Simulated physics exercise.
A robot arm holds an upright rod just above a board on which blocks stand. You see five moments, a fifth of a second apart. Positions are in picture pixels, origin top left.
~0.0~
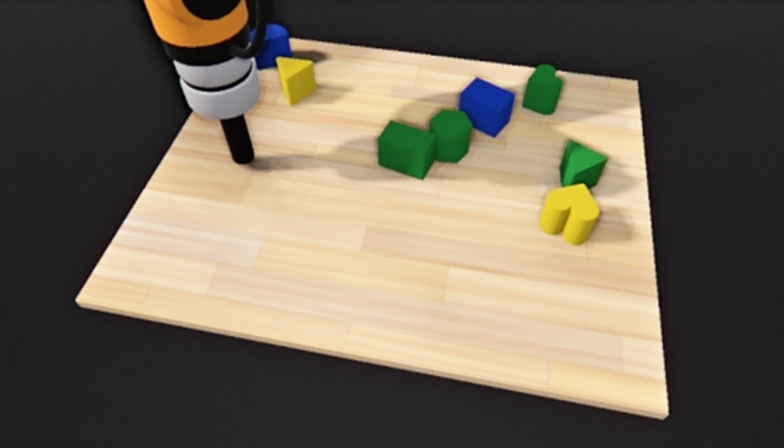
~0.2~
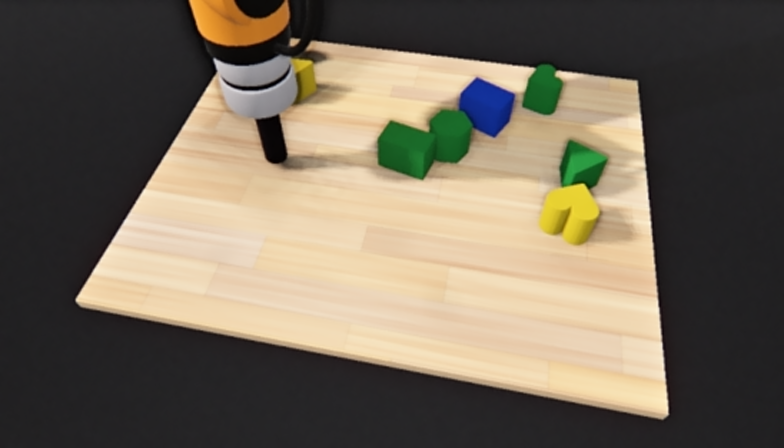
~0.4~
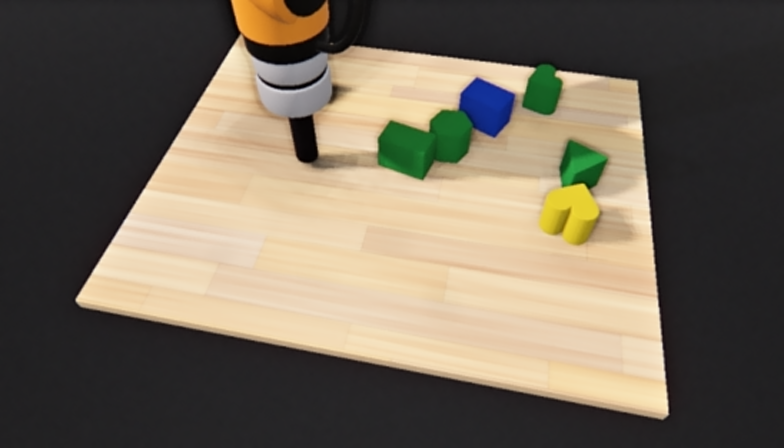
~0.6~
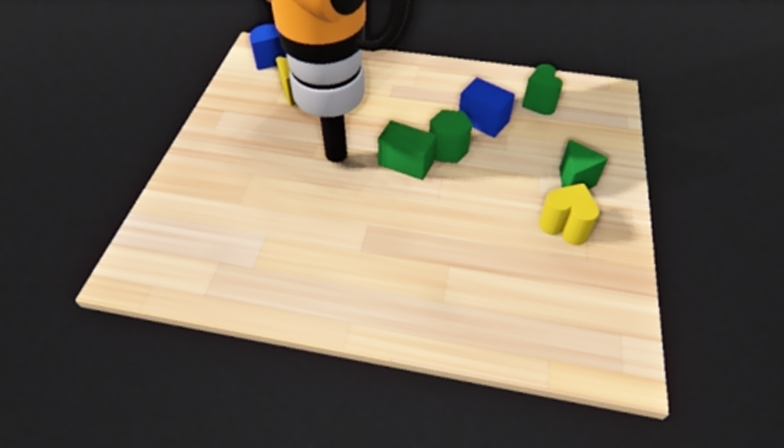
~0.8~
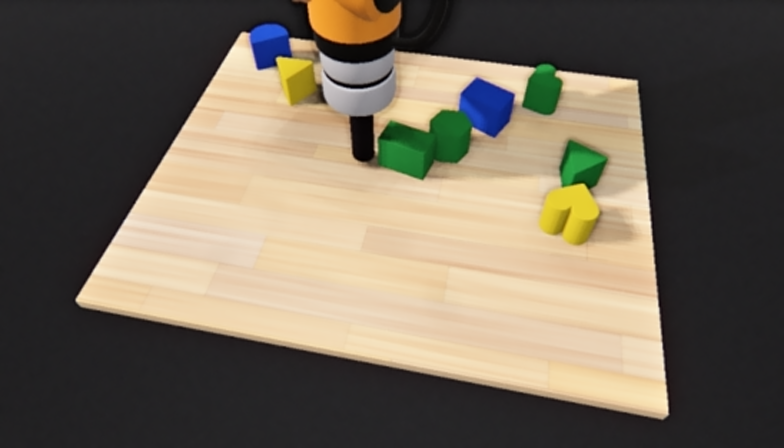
An orange, white and black robot arm holds a black rod upright over a pale wooden board on a dark surface, viewed from above at an angle. Green and blue blocks sit near the centre and upper right, a yellow heart-like block lies at right, and blue and yellow ones sit upper left. The arm glides right toward the green blocks, briefly hiding the upper-left pair, while every block and the camera stay still.
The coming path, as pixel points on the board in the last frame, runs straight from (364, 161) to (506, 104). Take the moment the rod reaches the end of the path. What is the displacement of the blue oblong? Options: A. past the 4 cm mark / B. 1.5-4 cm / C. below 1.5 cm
Answer: A.
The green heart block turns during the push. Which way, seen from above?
It is turned anticlockwise.
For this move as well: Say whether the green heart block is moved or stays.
It will be nudged away from its spot.
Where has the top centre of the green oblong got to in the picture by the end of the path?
The top centre is at (429, 140).
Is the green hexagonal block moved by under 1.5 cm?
That would be a yes.
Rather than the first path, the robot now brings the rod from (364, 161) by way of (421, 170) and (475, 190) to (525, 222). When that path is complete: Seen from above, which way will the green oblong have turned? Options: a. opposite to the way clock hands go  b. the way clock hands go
a - opposite to the way clock hands go.
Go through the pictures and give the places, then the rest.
In the first frame, tip of the rod at (244, 158), middles of tops, green oblong at (407, 136), green hexagonal block at (451, 122), blue oblong at (488, 93), green heart block at (546, 76).
In the second frame, rod at (277, 157), nothing pushed.
In the third frame, rod at (308, 157), nothing pushed.
In the fourth frame, rod at (337, 156), nothing pushed.
In the fifth frame, rod at (364, 155), green oblong at (407, 136), green hexagonal block at (451, 122), blue oblong at (488, 93), green heart block at (546, 76).
What follows on the original path. One third of the way, rod at (415, 135); green oblong at (429, 139), turned 30° clockwise.
Two thirds of the way, rod at (463, 117); green oblong at (429, 140), turned 35° clockwise; green hexagonal block at (461, 122), turned 15° clockwise; blue oblong at (494, 91), turned 15° clockwise.
At the end, rod at (507, 98); green oblong at (429, 140), turned 35° clockwise; green hexagonal block at (461, 122), turned 15° clockwise; blue oblong at (537, 86), turned 90° clockwise; green heart block at (573, 76), turned 45° anticlockwise.
